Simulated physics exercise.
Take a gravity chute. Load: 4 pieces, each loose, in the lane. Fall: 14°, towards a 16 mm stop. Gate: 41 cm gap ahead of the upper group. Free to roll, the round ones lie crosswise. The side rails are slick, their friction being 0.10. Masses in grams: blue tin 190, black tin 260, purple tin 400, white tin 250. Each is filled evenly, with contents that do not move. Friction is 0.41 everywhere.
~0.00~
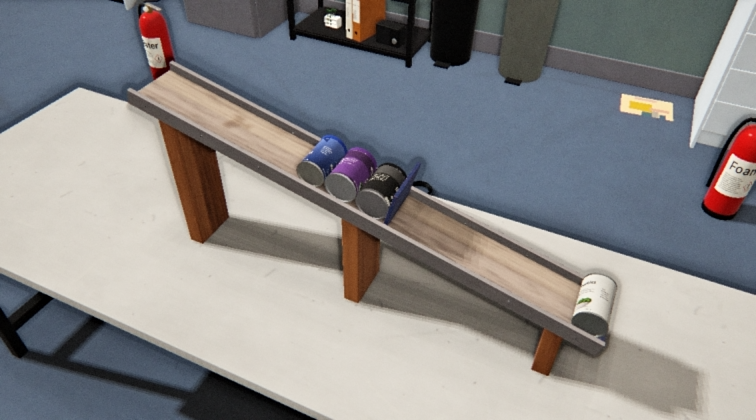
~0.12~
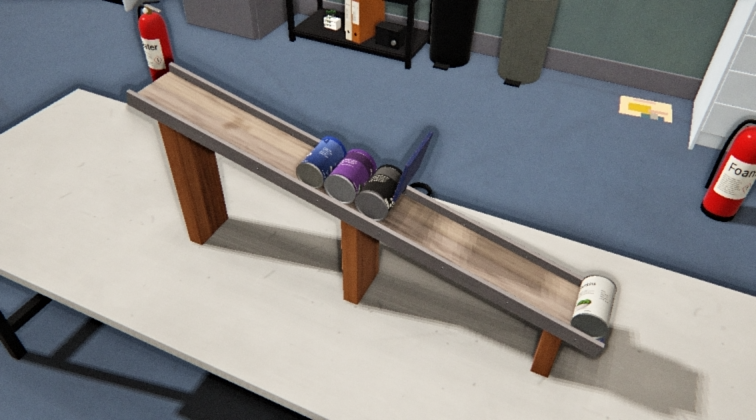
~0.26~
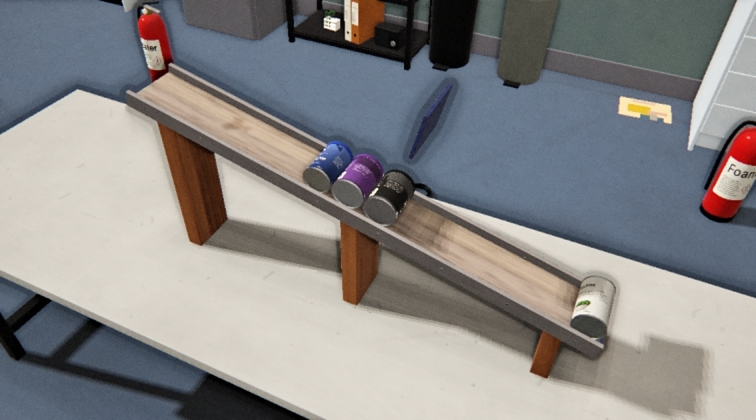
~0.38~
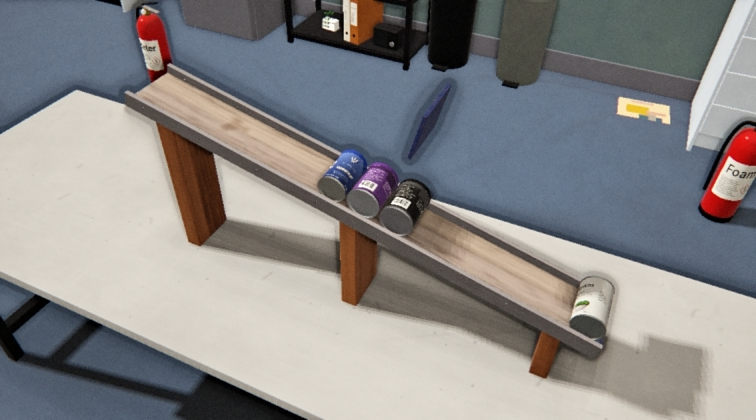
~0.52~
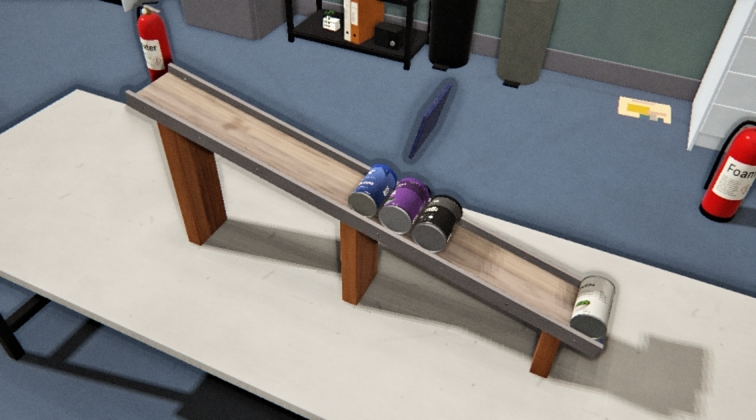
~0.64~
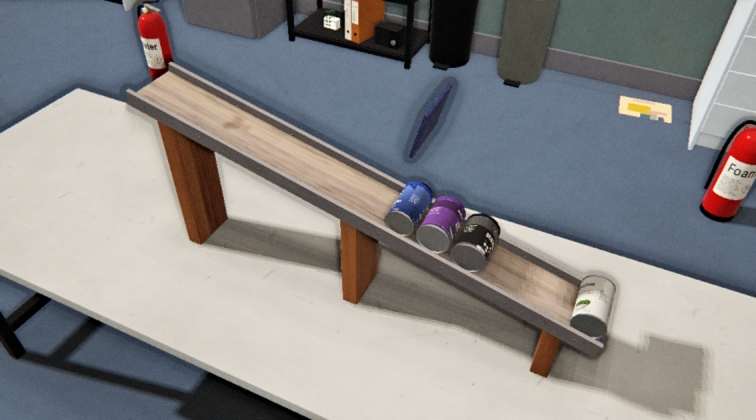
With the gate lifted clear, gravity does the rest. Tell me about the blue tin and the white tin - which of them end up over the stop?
Outcome: The blue tin is halted short. The white tin overshoots.
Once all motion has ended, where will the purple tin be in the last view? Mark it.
Rest position, about (564, 290) px.
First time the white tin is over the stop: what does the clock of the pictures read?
I'd say around the 1.0 s mark.
After 0.74 s, leader 17 cm from the stop; blue tin near (446, 229); white tin near (593, 307).
After 0.94 s, leader 3 cm from the stop; blue tin near (502, 259); white tin near (612, 310).
After 1.14 s, white tin now over the stop; blue tin near (529, 273).
In the end (1.6 s), over the stop, white tin; the other 3 in the lane. In the last view, blue tin near (531, 274).
